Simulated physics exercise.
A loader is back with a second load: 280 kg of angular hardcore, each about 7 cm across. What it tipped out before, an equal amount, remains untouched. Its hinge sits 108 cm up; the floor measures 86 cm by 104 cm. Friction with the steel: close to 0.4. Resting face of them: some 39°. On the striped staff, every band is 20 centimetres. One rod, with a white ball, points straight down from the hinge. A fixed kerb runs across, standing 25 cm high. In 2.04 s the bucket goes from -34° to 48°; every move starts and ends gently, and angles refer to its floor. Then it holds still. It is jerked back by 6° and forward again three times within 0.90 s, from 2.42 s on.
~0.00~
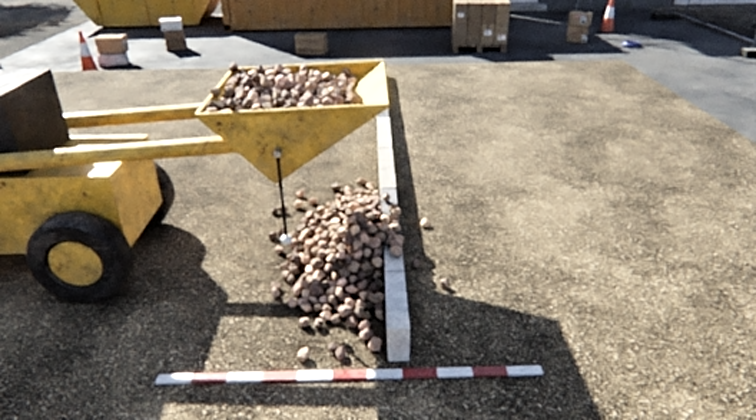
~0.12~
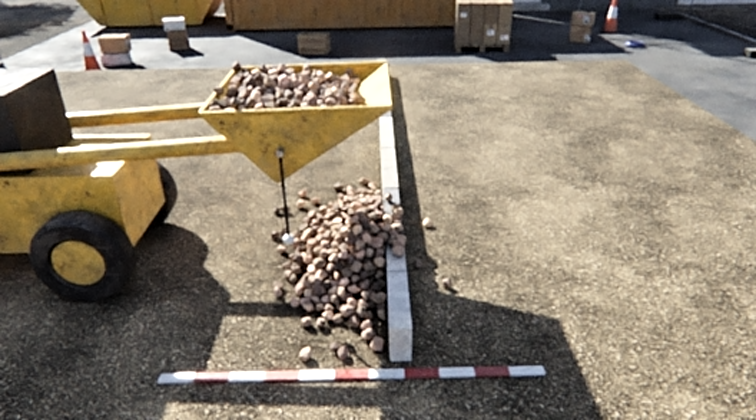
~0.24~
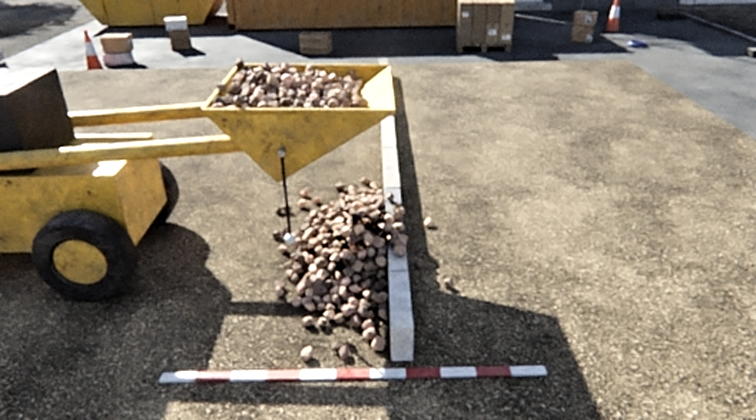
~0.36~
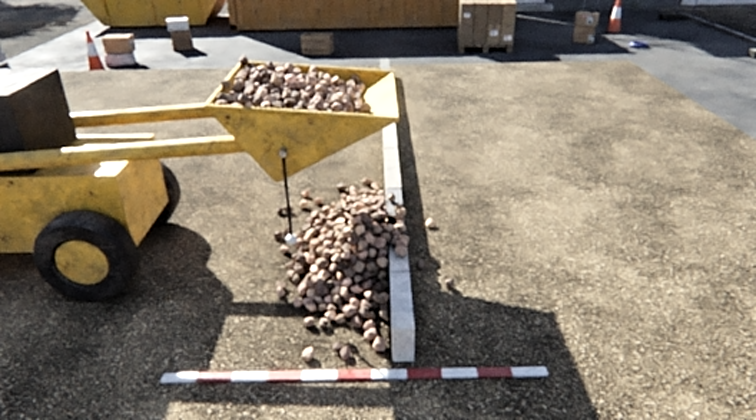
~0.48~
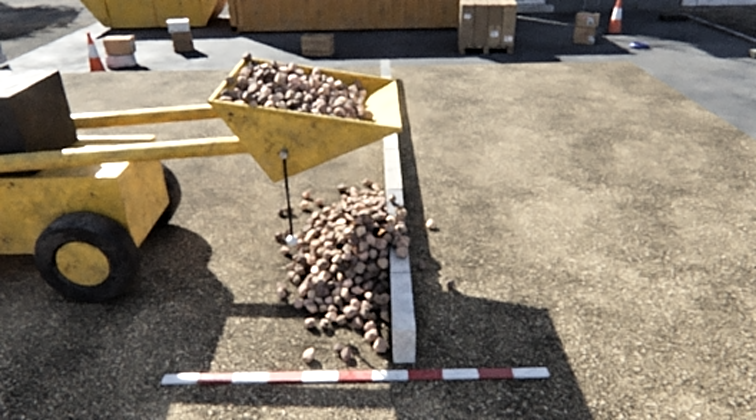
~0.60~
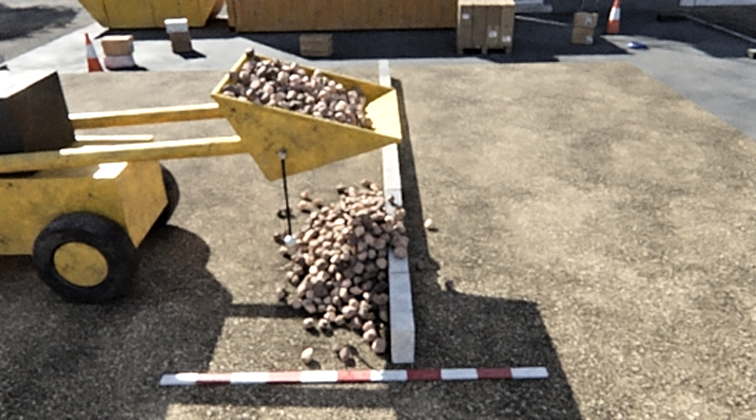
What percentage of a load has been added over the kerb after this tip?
41 %.
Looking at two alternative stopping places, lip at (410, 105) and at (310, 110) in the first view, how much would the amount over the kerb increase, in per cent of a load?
First place: Roughly 70 %; second place: Roughly 0 %.
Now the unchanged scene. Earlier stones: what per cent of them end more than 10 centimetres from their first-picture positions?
About 5 per cent.
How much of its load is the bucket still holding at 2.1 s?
About 25 per cent is held.
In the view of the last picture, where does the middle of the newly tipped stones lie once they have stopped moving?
I'd put their centre close to (389, 235).
After 1.5 s the floor is at 35°; in per cent of one load, 100 in the bucket, 100 on this side of the kerb, 1 over the kerb; the foremost stones are at (413, 239).
After 2.1 s the floor is at 48°; in per cent of one load, 27 in the bucket, 153 on this side of the kerb, 20 over the kerb; the foremost stones are at (473, 252).
After 3.8 s the floor is at 48°; in per cent of one load, 0 in the bucket, 158 on this side of the kerb, 42 over the kerb; the foremost stones are at (502, 237).
After 6.3 s the floor is at 48°; in per cent of one load, 0 in the bucket, 158 on this side of the kerb, 42 over the kerb; the foremost stones are at (502, 237). Net gain over the kerb, 41.
